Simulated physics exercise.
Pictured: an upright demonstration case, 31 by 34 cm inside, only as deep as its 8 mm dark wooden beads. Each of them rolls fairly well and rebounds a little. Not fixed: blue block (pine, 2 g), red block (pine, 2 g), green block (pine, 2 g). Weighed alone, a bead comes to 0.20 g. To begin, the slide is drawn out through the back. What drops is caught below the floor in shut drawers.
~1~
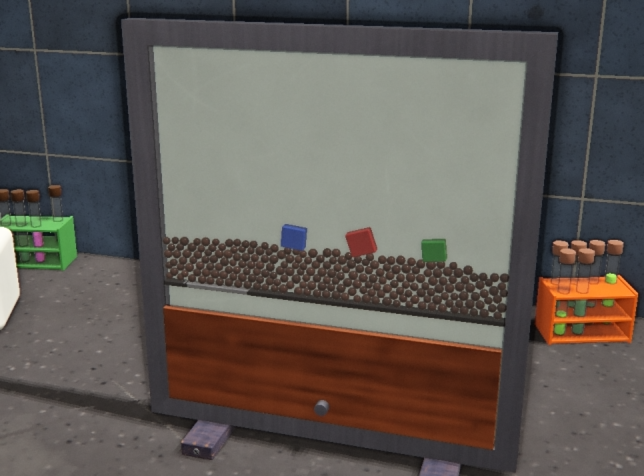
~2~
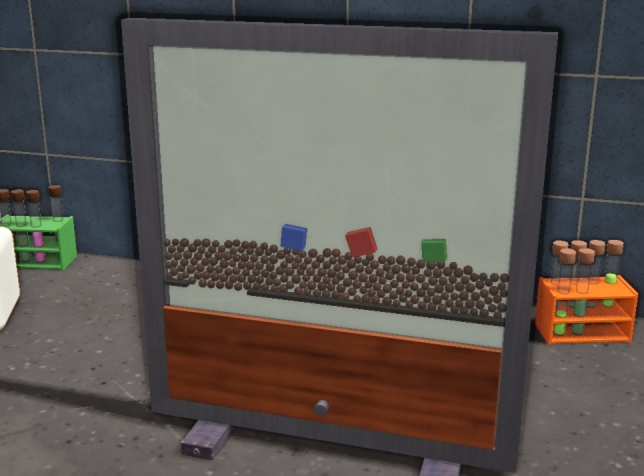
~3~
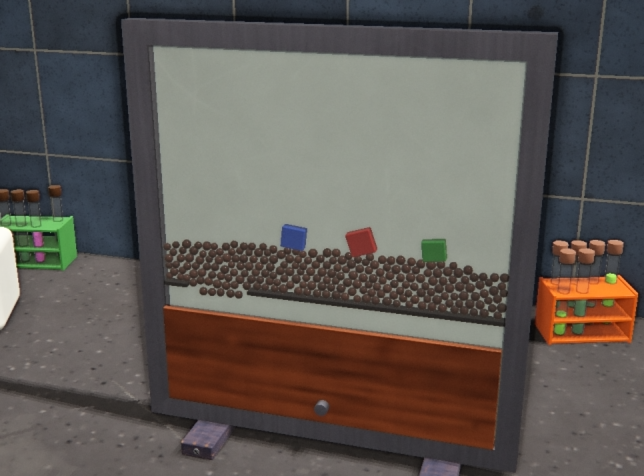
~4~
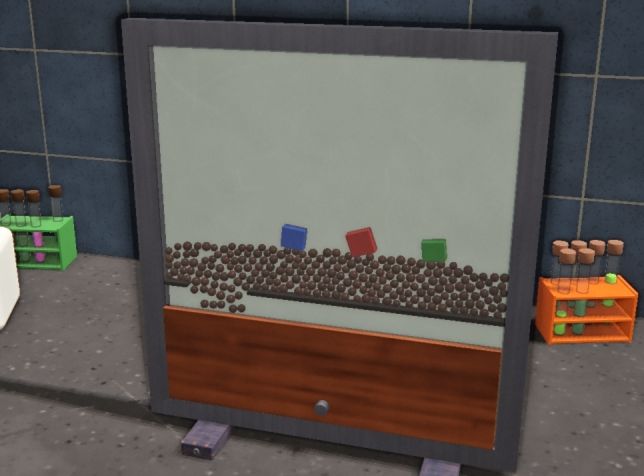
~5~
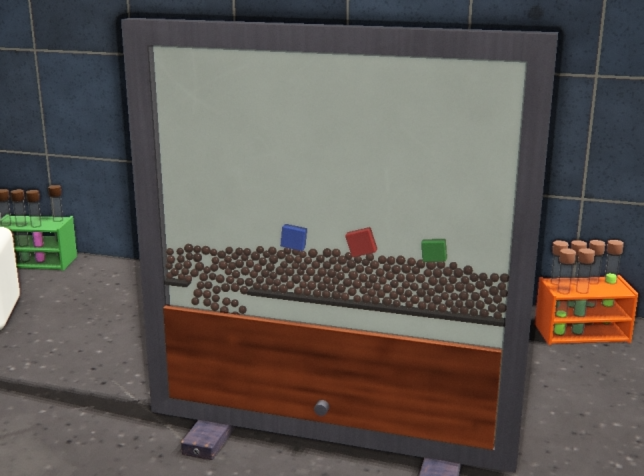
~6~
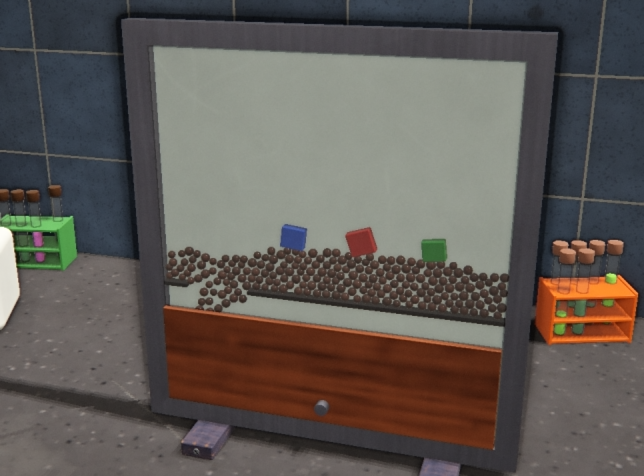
On a speckled grey counter before dark blue tiles, a framed, glass-fronted case is seen from the front and slightly above by a still camera. Blue, red and green blocks sit left to right on a layer of dark beads above a wooden panel, with test-tube racks either side. A strip under the beads' left part disappears, and beads drop through the gap, the surface above them sinking slightly while the blocks barely move.
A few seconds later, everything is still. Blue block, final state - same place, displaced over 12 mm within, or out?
Out.
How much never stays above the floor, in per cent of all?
Roughly 35%.
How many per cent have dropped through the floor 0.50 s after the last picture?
About 35 %.
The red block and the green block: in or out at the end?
Red: Remains; green: Remains.
Then, 0.15 s later than the last picture, 30 % are out; blue block moved 0.9 cm tilted 7°; red block moved 0.0 cm tilted 19°; green block moved 0.0 cm tilted 7°.
Then, 0.50 s later than the last picture, 35 % are out; blue block below the floor; red block moved 0.1 cm tilted 19°; green block moved 0.0 cm tilted 7°.
Then, 1.20 s later than the last picture, 35 % are out; blue block below the floor; red block moved 0.1 cm tilted 19°; green block moved 0.0 cm tilted 7°.
At rest 1.4 s after the last picture, 35 % are out; blue block below the floor; red block moved 0.1 cm tilted 19°; green block moved 0.0 cm tilted 7°.
